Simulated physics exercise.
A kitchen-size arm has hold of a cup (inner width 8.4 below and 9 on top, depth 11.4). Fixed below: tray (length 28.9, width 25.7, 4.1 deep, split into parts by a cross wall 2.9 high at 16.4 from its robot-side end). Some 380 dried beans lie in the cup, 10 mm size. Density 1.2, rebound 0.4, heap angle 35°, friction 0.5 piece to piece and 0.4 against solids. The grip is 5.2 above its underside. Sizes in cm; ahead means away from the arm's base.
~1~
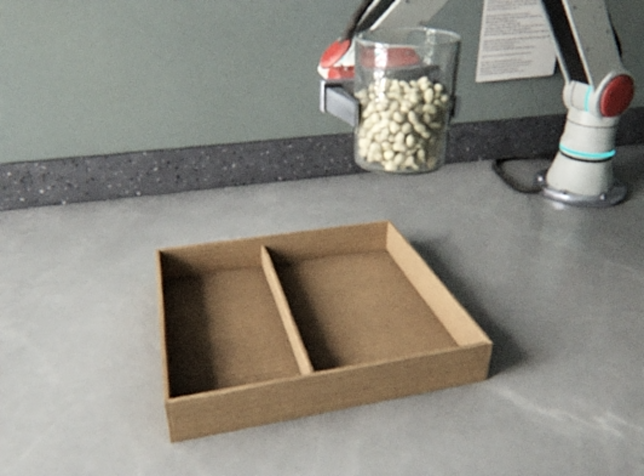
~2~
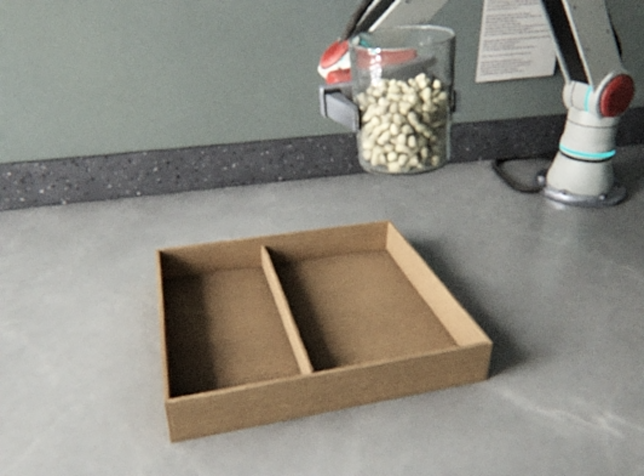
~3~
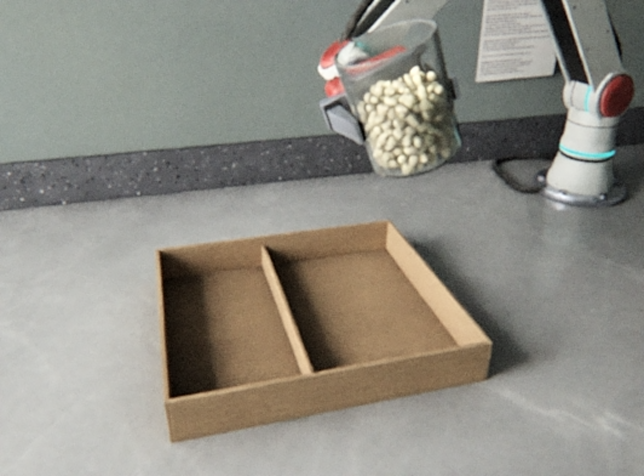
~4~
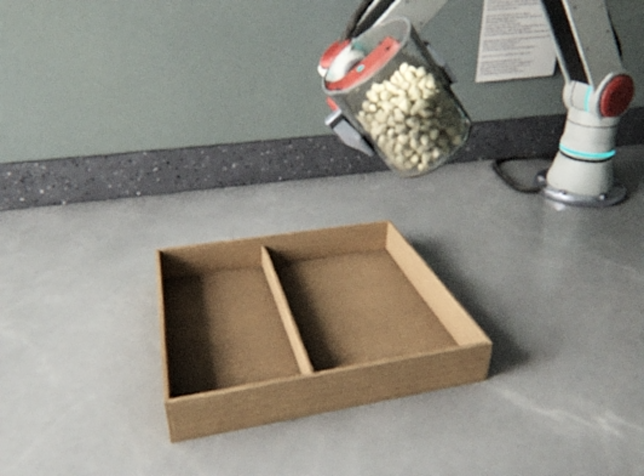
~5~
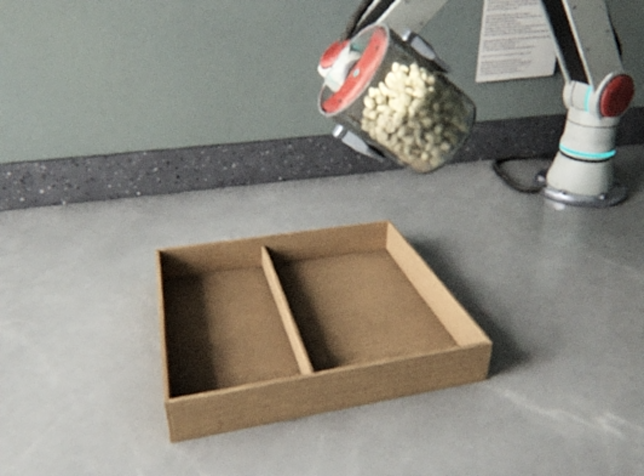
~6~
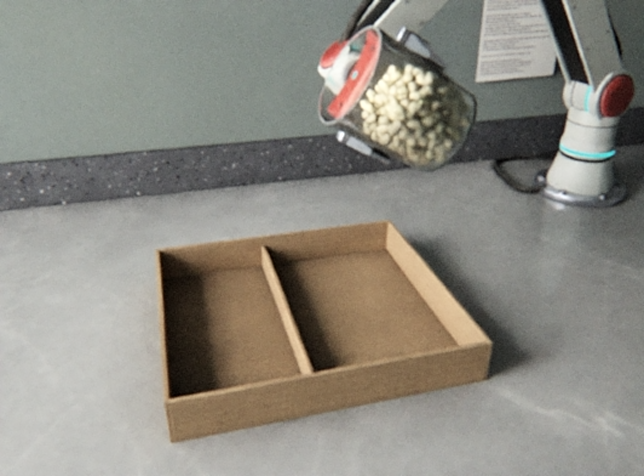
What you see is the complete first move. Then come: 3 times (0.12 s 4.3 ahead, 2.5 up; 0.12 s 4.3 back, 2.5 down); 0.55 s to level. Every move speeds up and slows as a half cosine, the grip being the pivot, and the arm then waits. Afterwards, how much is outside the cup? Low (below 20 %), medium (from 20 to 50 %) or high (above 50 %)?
Outside the cup the share is medium, from 20 to 50 %.
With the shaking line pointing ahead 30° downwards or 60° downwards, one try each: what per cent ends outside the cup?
About 5 and 0 per cent.
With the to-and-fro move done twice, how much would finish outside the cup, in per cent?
Then about 30 per cent.
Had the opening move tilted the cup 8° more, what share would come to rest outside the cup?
It would be near 50 per cent.
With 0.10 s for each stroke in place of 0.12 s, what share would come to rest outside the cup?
Then about 50 per cent.
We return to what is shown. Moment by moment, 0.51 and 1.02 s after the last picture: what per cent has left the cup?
About 25, 35.
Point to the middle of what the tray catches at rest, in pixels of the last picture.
At about (244, 332).
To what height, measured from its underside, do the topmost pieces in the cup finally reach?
Roughly 7.5 cm.
Then, 0.51 s on, tilted 59° forward, highest piece 25 above the table; 278 in the cup, 49 in the far-side part, 7 in the robot-side part, 44 in flight or on a rim.
Then, 1.02 s on, tilted 26° forward, highest piece 27 above the table; 244 in the cup, 90 in the far-side part, 42 in the robot-side part, 2 on the table or floor.
Then, 1.47 s on, level, highest piece 26 above the table; 244 in the cup, 90 in the far-side part, 42 in the robot-side part, 2 on the table or floor.
Then, 2.52 s on, level, highest piece 25 above the table; 244 in the cup, 90 in the far-side part, 42 in the robot-side part, 2 on the table or floor.
In the end, 244 in the cup, 90 in the far-side part, 42 in the robot-side part, 2 on the table or floor. That is 35 % outside the cup.
